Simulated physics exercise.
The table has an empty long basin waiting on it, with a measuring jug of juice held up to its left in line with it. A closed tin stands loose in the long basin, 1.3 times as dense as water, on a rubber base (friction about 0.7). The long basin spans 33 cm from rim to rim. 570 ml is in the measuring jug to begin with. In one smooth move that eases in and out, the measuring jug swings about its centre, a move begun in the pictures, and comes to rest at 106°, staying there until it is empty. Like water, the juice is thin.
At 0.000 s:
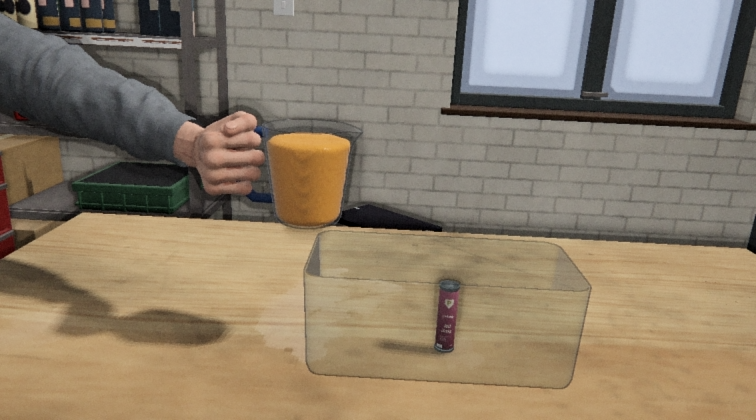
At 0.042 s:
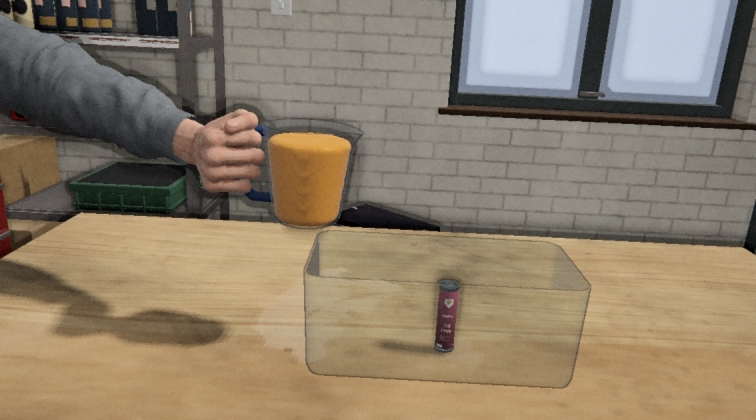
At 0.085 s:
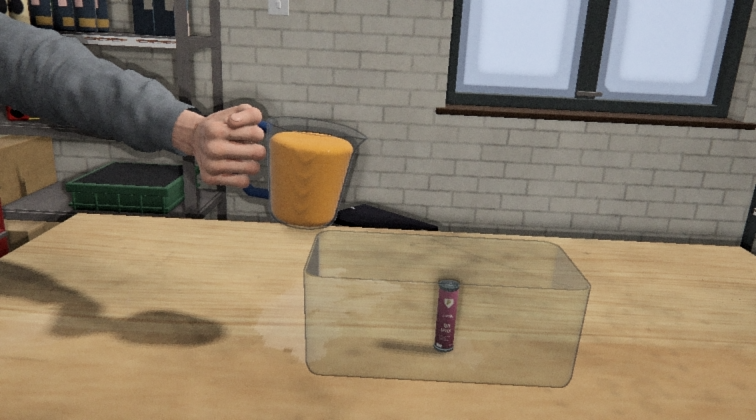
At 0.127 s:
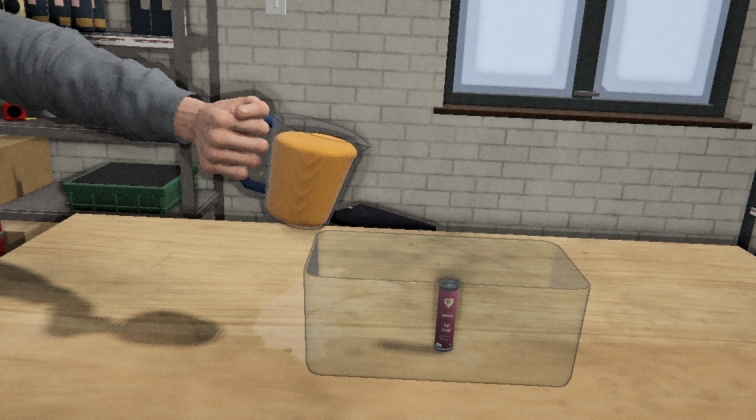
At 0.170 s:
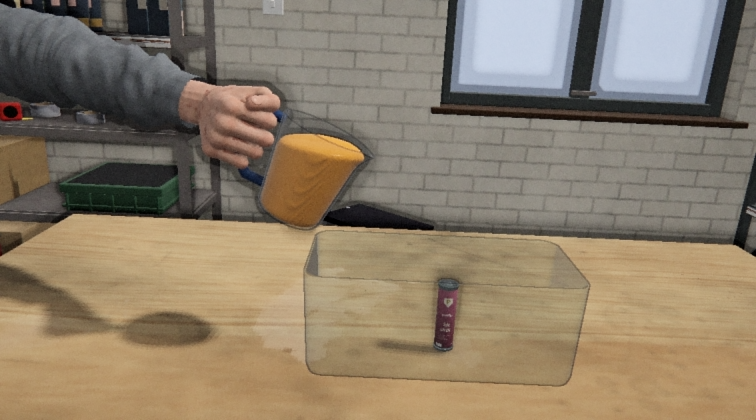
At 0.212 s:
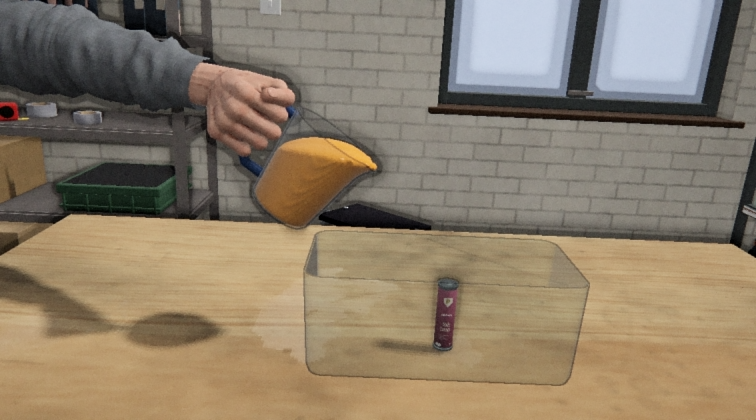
In a workshop, a hand tilting a jug of orange juice rightward above a clear basin with a small tin standing inside.
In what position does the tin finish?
It finishes upright.
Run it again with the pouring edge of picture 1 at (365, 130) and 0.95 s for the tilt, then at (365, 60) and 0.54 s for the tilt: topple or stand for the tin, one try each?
In the first try it remains standing; in the second it comes down.
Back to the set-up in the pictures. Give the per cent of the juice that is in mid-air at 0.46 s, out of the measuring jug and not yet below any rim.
Estimate: About 20 % of all of it.
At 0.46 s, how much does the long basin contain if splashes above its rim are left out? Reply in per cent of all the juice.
Near 34 in a hundred.
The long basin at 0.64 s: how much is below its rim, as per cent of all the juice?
Around 84 parts in a hundred.
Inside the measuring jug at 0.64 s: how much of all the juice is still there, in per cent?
Roughly 9 per cent.
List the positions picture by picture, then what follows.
It leans 0°; its right rim is at (363, 131); the juice meets the walls at (269, 138) and (351, 142); the long basin's rim runs from (312, 252) to (574, 267); the tin's top is at (450, 288), in the first frame.
It leans 2°; its right rim is at (364, 132); the juice meets the walls at (270, 137) and (352, 143), in the second frame.
It leans 6°; its right rim is at (367, 137); the juice meets the walls at (272, 135) and (354, 145), in the third frame.
It leans 14°; its right rim is at (371, 145); the juice meets the walls at (276, 135) and (358, 147), in the fourth frame.
It leans 24°; its right rim is at (375, 156); the juice meets the walls at (277, 143) and (366, 152), in the fifth frame.
It leans 35°; its right rim is at (377, 170); the juice meets the walls at (275, 154) and (375, 160), in the sixth frame.
Then, 0.46 s in, the tilt is 100° and 47 per cent is still to pour; the tin stands where it began.
Then, 0.64 s in, the tilt is 106° and 9 per cent is still to pour; the tin stands where it began.
Then, 0.83 s in, the tilt is 106° and 0 per cent is still to pour; the tin stands where it began.
Then, 1.04 s in, the tilt is 106° and 0 per cent is still to pour; the tin stands where it began.
Finally, the tin stands where it began.
